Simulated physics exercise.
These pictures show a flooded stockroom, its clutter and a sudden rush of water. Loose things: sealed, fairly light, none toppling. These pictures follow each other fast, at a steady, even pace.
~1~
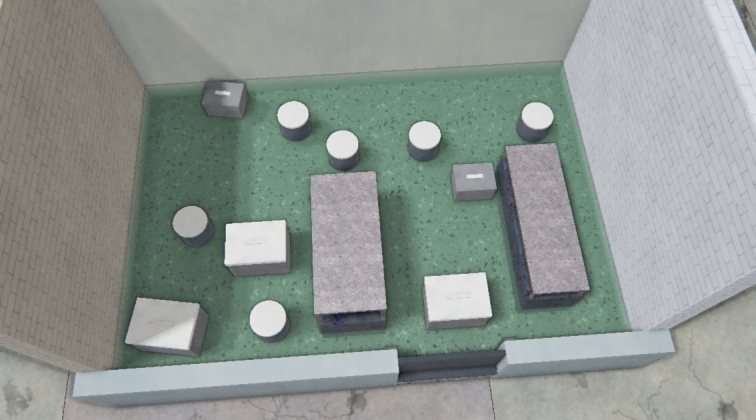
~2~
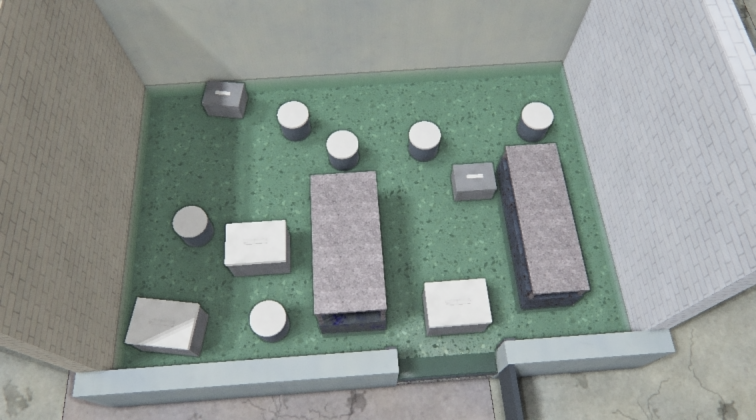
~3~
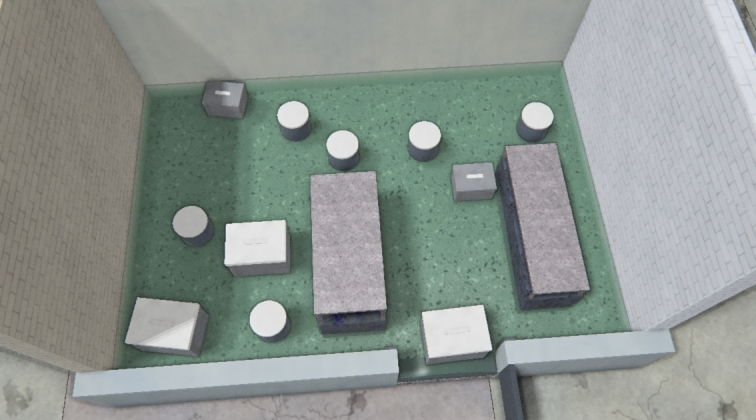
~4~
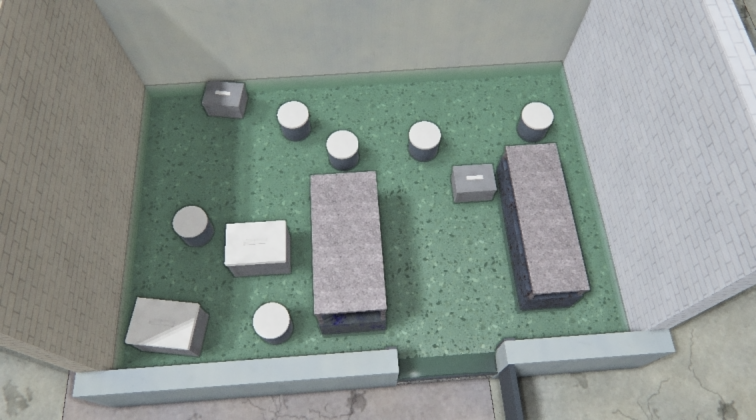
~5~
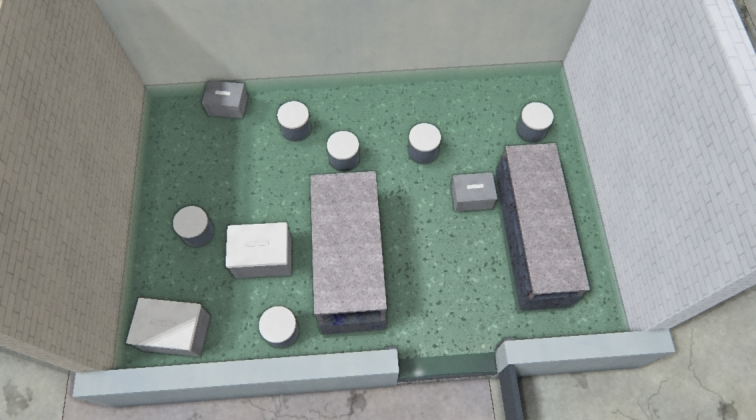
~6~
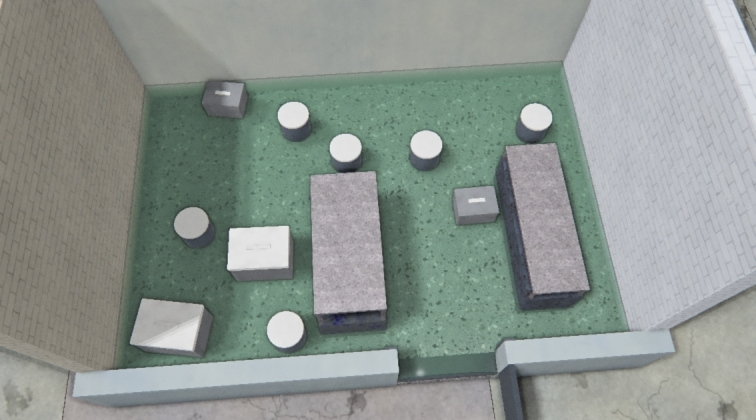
A dark panel in the low front wall of a green-floored enclosure swings outward, and the white box nearest the opening slides toward it and out of sight; then a grey box and several round containers shift slightly.
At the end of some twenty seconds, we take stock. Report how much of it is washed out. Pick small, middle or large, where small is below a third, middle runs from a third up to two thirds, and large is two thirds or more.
Middle.
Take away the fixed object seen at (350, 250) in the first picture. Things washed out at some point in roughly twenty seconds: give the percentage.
Approx. 50 % of the lot.
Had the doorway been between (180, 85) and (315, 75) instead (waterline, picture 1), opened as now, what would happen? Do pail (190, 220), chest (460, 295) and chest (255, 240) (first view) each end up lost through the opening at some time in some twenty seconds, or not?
In sequence - departs, stays put, departs.
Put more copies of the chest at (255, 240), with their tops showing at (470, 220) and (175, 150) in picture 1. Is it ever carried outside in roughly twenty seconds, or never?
First one makes it out, second one does not escape.
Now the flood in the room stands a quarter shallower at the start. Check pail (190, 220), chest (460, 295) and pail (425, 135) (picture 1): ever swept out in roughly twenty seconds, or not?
For the three, in the order given: Remains in the room, leaves the room and leaves the room.
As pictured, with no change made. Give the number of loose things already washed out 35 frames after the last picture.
I count 4 altogether.
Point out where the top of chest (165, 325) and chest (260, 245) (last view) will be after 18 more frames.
(196, 327) and (285, 253), roughly.
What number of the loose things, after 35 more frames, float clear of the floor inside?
7.
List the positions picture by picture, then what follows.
The first picture shows a tote at (475, 177), afloat; a pail at (268, 318), afloat; 0 of 11 have shifted.
The second picture shows a tote at (475, 177) floats; a pail at (268, 318), afloat; 0 of 11 have shifted.
The third picture shows a tote at (475, 177) floats; a pail at (268, 318), afloat; 1 of 11 have shifted.
The fourth picture shows a tote at (475, 178), afloat; a pail at (271, 320) floats, close to its start; 1 of 11 have shifted.
The fifth picture shows a tote at (475, 187), afloat, close to its start; a pail at (277, 324), afloat, close to its start; 3 of 11 have shifted.
The sixth picture shows a tote at (477, 201) floats, close to its start; a pail at (285, 329) floats, close to its start; 5 of 11 have shifted.
A moment on, 1 of 11 are out; 10 afloat.
Next, 4 of 11 are out; 7 afloat.
Later, 4 of 11 are out; 7 afloat.
In the end, 5 of 11 are out; 6 afloat.
